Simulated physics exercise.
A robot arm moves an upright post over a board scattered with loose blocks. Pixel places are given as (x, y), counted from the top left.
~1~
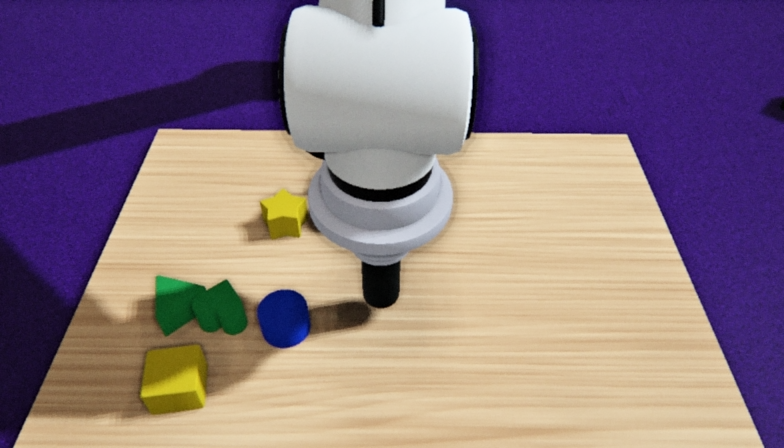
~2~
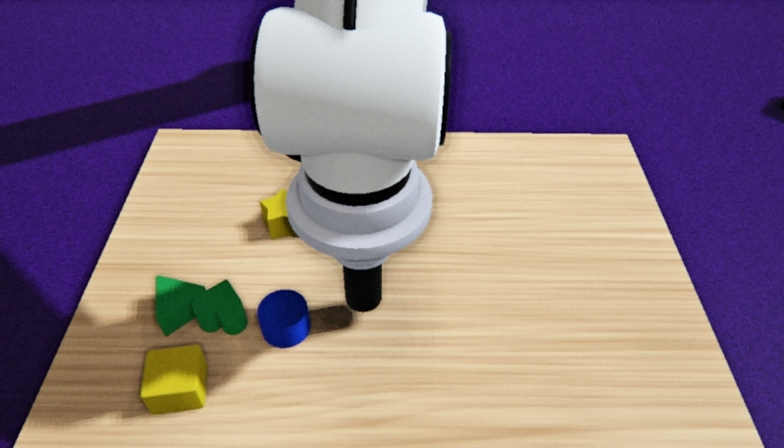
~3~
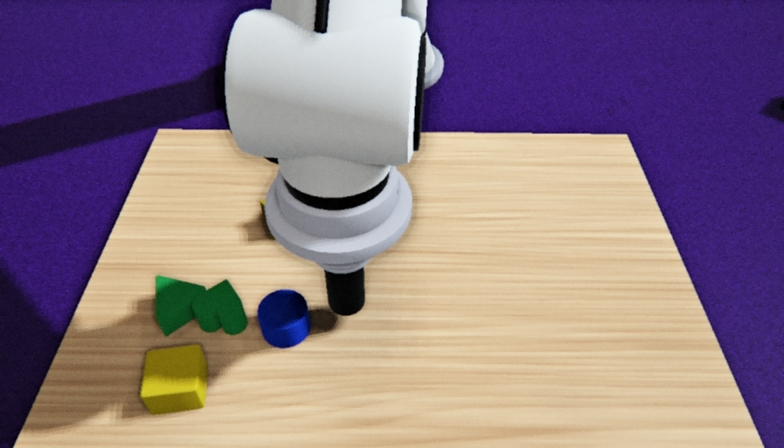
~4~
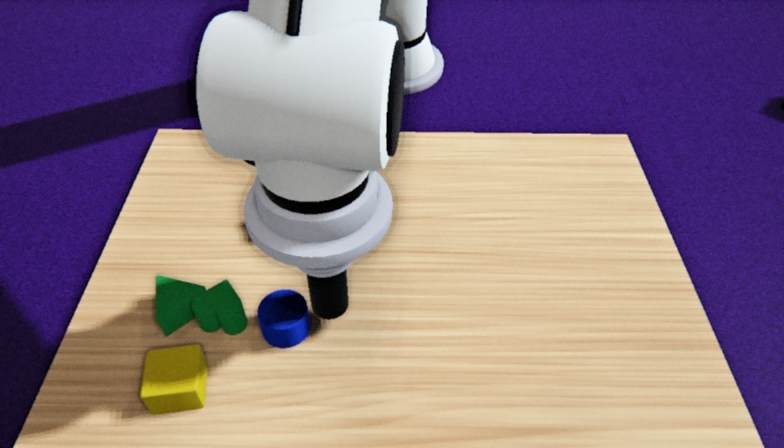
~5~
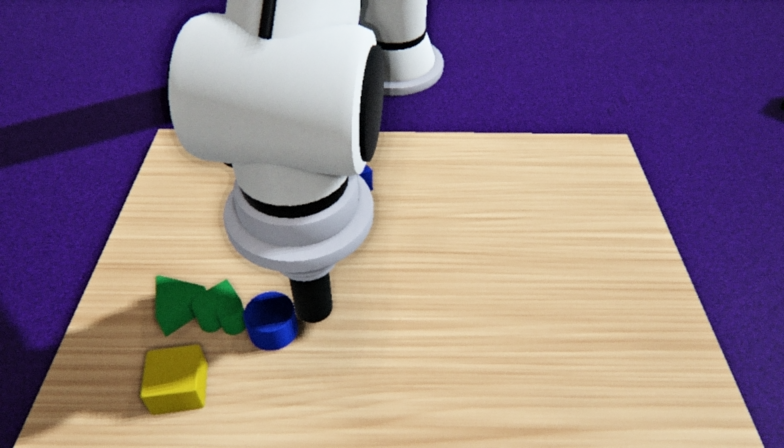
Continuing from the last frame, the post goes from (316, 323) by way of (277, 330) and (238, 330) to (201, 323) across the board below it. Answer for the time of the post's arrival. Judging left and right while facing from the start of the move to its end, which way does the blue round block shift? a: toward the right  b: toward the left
Option b.
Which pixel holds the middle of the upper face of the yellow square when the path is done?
The middle of the upper face of the yellow square will lie at about (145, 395) in the picture.
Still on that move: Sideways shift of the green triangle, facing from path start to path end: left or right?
It is pushed towards the right-hand side.
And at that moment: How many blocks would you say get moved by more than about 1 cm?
Three or more shift.
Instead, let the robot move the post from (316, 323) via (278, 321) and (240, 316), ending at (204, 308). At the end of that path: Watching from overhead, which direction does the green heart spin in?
That block twists clockwise.
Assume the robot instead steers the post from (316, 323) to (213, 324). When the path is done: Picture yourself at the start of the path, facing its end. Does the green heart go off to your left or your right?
It goes toward the left-hand side.
On the path given first. One third of the way, post (272, 317); green triangle (167, 286), turned 20° anticlockwise; green heart (195, 307), turned 65° clockwise; blue round block (227, 328).
Two thirds of the way, post (232, 317); yellow square (148, 388); green triangle (159, 279); green heart (172, 308), turned 95° clockwise; blue round block (192, 338).
At the end, post (195, 309); yellow square (145, 395); green triangle (152, 277); green heart (154, 310), turned 110° clockwise; blue round block (178, 342).
